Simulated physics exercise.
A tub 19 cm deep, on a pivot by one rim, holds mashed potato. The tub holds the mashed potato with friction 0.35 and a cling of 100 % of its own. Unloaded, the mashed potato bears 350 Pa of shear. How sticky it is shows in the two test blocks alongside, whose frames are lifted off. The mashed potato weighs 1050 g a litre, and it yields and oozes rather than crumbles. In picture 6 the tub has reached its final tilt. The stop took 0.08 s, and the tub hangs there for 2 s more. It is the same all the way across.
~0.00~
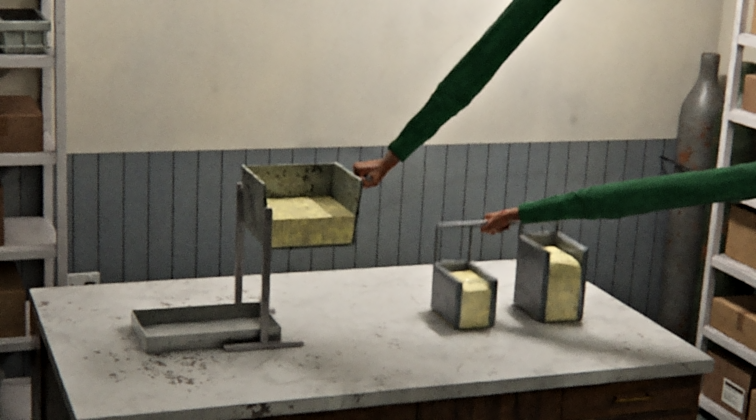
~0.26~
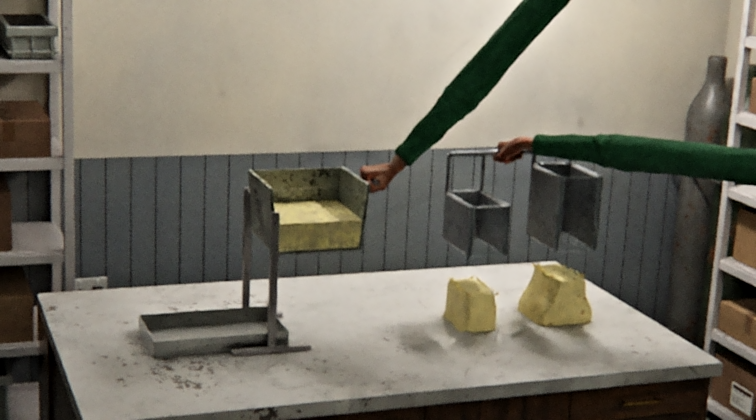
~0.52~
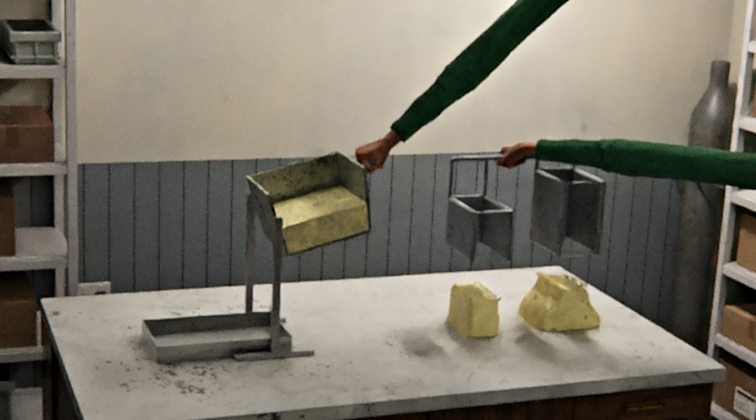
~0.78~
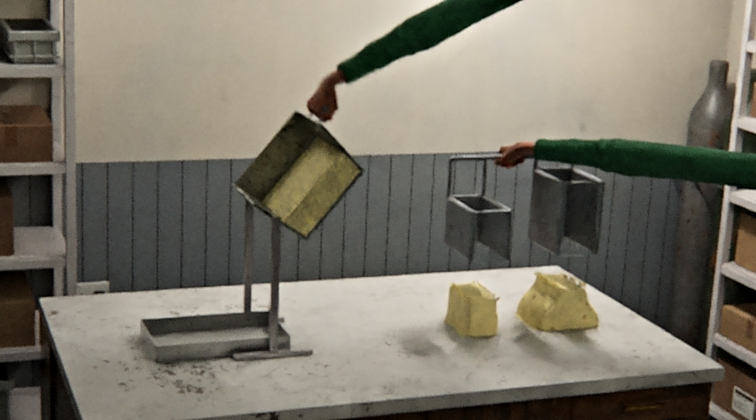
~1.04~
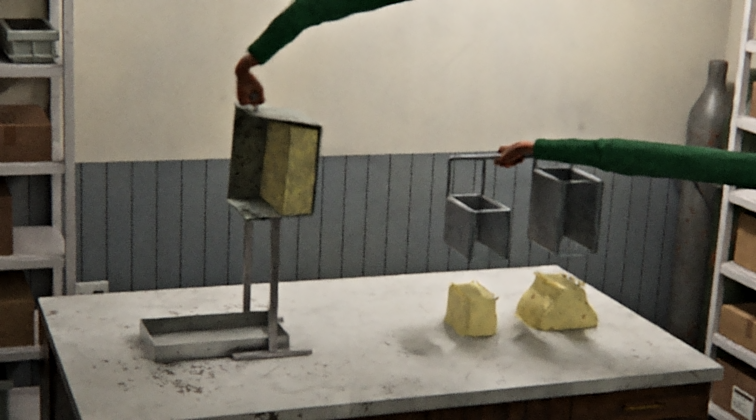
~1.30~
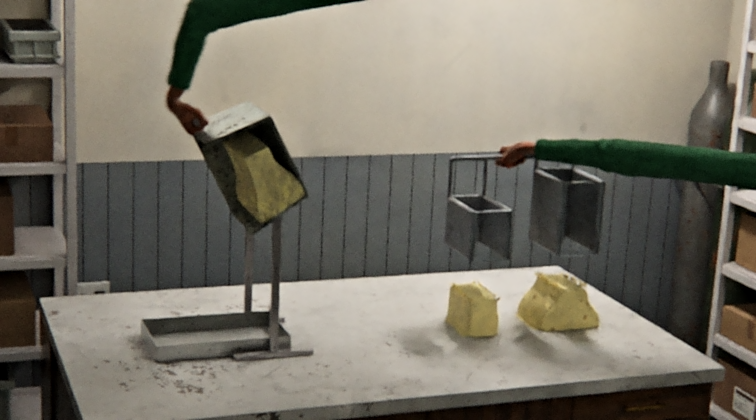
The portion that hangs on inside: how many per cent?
It comes to some 0 %.
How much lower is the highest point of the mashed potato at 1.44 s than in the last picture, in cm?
Some 12 cm.
By 1.44 s, the tub is at 118 degrees and holds 66 %.
By 1.61 s, the tub is at 118 degrees and holds 0 %.
By 1.78 s, the tub is at 118 degrees and holds 0 %.
By 1.95 s, the tub is at 118 degrees and holds 0 %.
By 3.30 s, at the end, the tub is at 118 degrees and holds 0 %.
